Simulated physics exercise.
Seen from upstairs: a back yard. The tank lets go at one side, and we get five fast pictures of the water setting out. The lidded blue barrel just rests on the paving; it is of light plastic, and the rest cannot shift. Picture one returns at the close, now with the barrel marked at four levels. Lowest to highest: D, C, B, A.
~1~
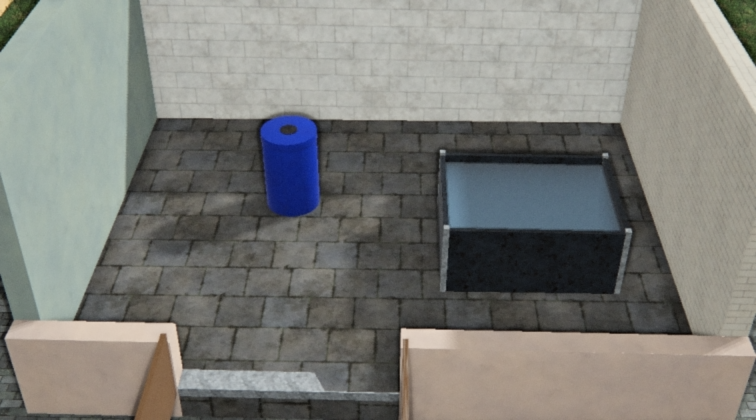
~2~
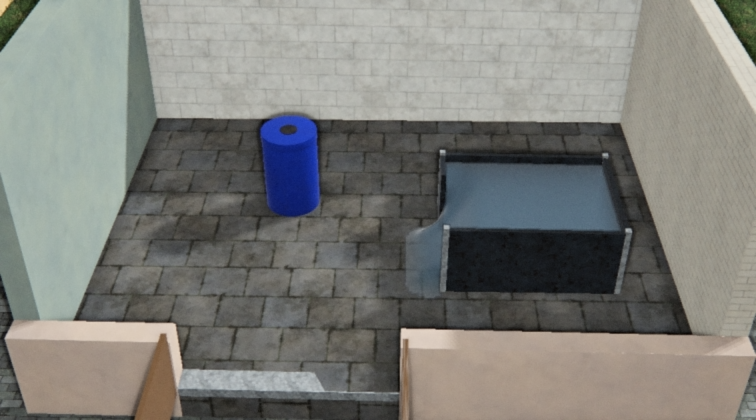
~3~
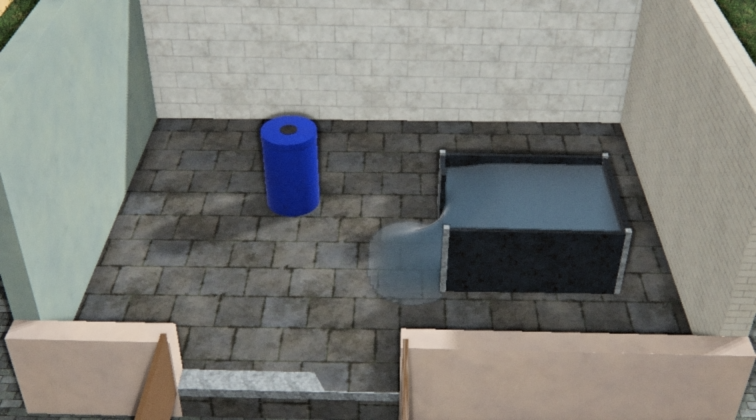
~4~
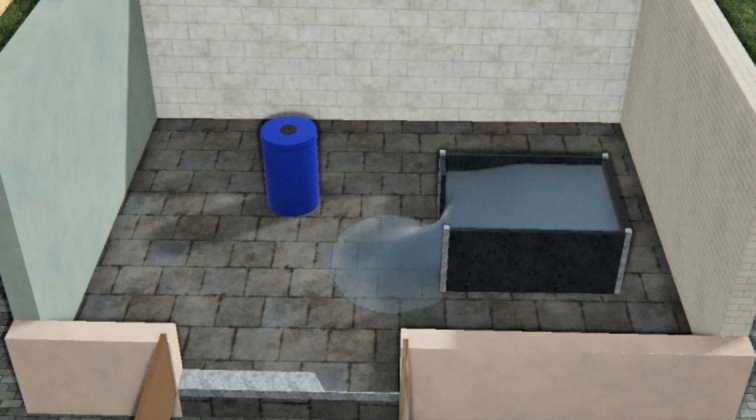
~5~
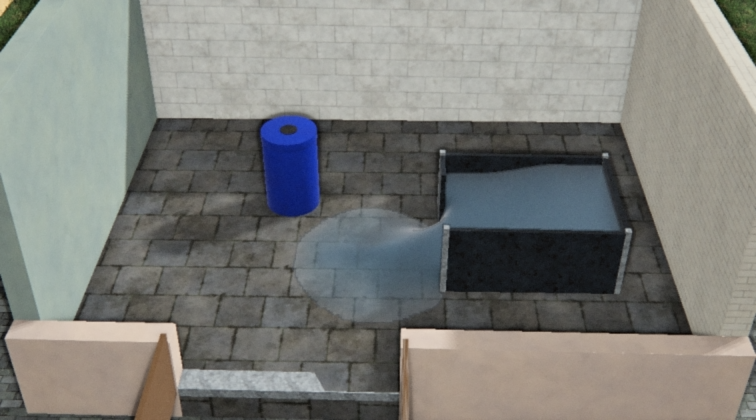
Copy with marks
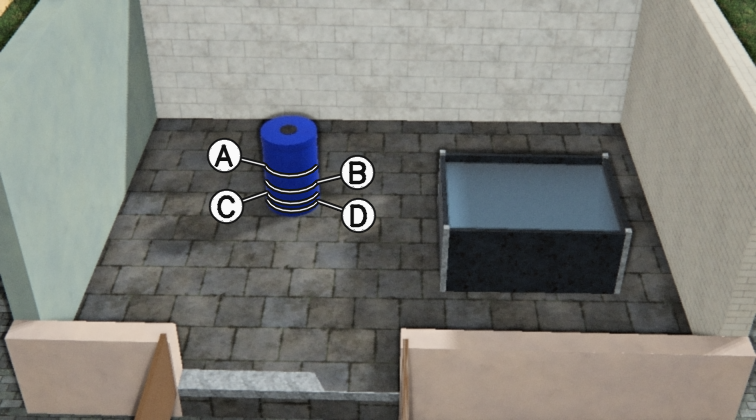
Water poured out of the left side of a full, dark tank in a walled back yard and spread leftward across the paving in a widening pool, while a blue barrel stood still nearby.
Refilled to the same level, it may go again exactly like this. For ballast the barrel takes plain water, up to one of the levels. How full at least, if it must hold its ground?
The answer is mark C.
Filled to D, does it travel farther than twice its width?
No, less.
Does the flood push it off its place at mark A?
No.
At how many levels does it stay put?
Three of them.
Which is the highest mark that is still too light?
That would be D.
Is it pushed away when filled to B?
No, that is safe.
On the marked copy, A at (288, 175); B at (289, 191); C at (290, 203); D at (291, 211); from the bottom up D, C, B, A.
With A, it does not move.
With B, it does not move.
With C, it does not move.
With D, it is pushed about its own width away.
